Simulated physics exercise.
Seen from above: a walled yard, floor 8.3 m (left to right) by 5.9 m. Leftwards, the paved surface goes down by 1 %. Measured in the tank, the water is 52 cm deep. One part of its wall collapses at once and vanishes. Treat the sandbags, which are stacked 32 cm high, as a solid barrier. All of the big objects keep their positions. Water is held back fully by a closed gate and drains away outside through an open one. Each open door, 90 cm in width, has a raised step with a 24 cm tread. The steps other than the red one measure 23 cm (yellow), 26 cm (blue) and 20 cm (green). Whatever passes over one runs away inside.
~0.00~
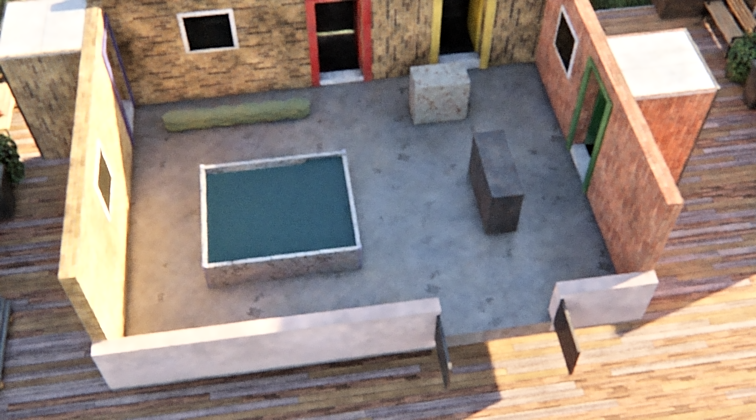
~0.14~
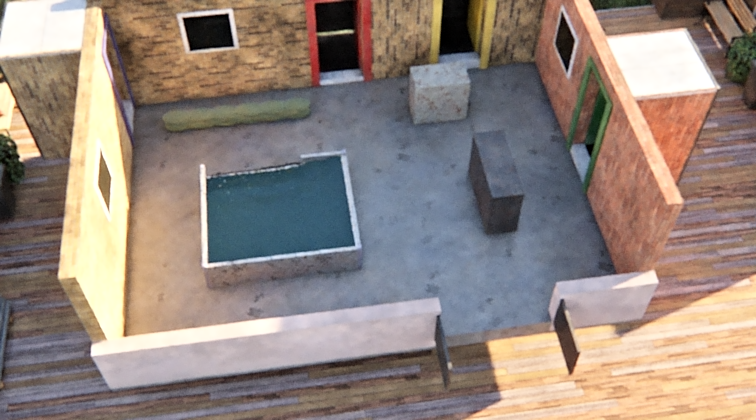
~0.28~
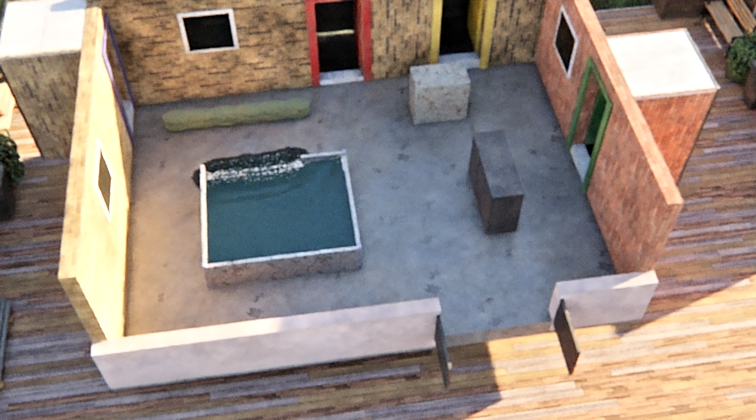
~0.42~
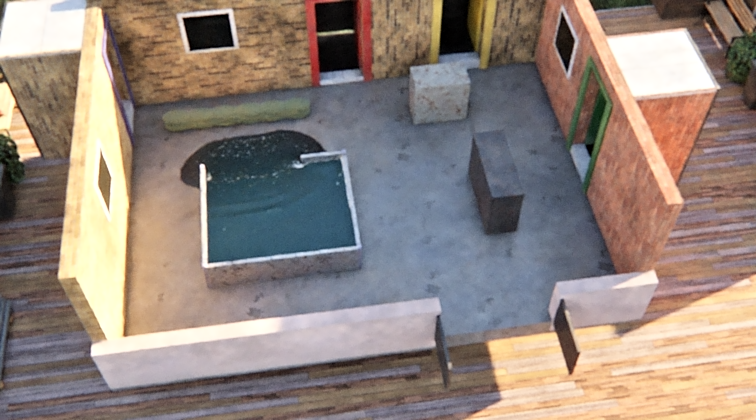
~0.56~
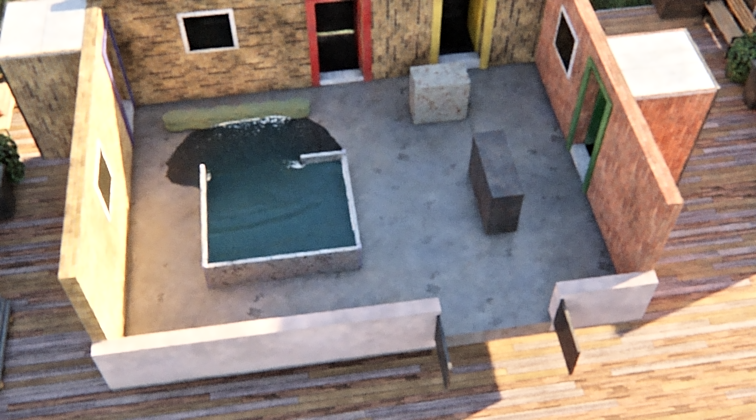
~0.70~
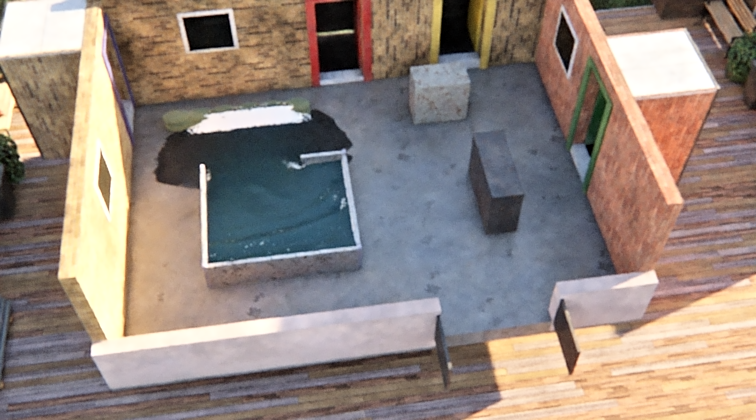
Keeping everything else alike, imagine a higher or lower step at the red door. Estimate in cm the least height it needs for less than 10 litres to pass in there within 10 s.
I would say 6 cm.
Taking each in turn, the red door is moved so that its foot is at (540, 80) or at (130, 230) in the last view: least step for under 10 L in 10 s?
Roughly 10.5 cm, then roughly 5.5 cm.
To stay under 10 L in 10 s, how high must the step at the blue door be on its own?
Blue: Roughly 28 cm.
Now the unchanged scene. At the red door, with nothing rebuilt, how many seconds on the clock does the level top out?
Around 5.0 s, give or take.
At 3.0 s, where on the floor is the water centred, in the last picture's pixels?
The water is centred near (255, 178).
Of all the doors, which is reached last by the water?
It is the green one.
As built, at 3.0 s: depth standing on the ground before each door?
Door by door, in centimetres - red 4, yellow 6, blue 27, green 0.
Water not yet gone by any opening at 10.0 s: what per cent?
Roughly 96 %.
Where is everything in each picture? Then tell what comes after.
Still water, 52 cm deep, in the tank at (278, 209); the red door at (340, 45) is dry, in the first picture.
The gap is on the far side, the front 0.3 m out at a hidden place; the back of the tank holds 52 cm, in the second picture.
The front is at (272, 154), 0.7 m from the gap on the far side; 1.2 m2 of floor is wet, 52 cm left at the back, in the third picture.
The gap is on the far side, the front 1.2 m out at (261, 137); the back of the tank holds 52 cm, in the fourth picture.
Water pours out on the far side and has run 1.6 m, to (202, 131); about 7 cm deep outside, 52 cm at the back, in the fifth picture.
The front is at (311, 114), 1.7 m from the gap on the far side; 4.4 m2 of floor is wet, 48 cm left at the back; 1.0 m in a straight line remain to the red door at (340, 45), in the sixth picture.
After 1.4 s water covers 15 % of the floor, deepest (40 cm) near (236, 131); 1 cm at the red door, 0 litres in over its 11 cm step.
After 3.0 s water covers 40 % of the floor, deepest (34 cm) near (135, 110); 4 cm at the red door, 0 litres in over its 11 cm step.
After 10.0 s water covers 95 % of the floor, deepest (10 cm) near (124, 366); 4 cm at the red door, 0 litres in over its 11 cm step.
At the red door as built, the water arrived by 1.3 s and peaked near 11 cm at 4.8 s.
Run again over the same 10 s with other heights there, 13 litres in over 5.5 cm, 7 litres over 6.5 cm. The limit of 10 litres is kept from about 6 cm up.
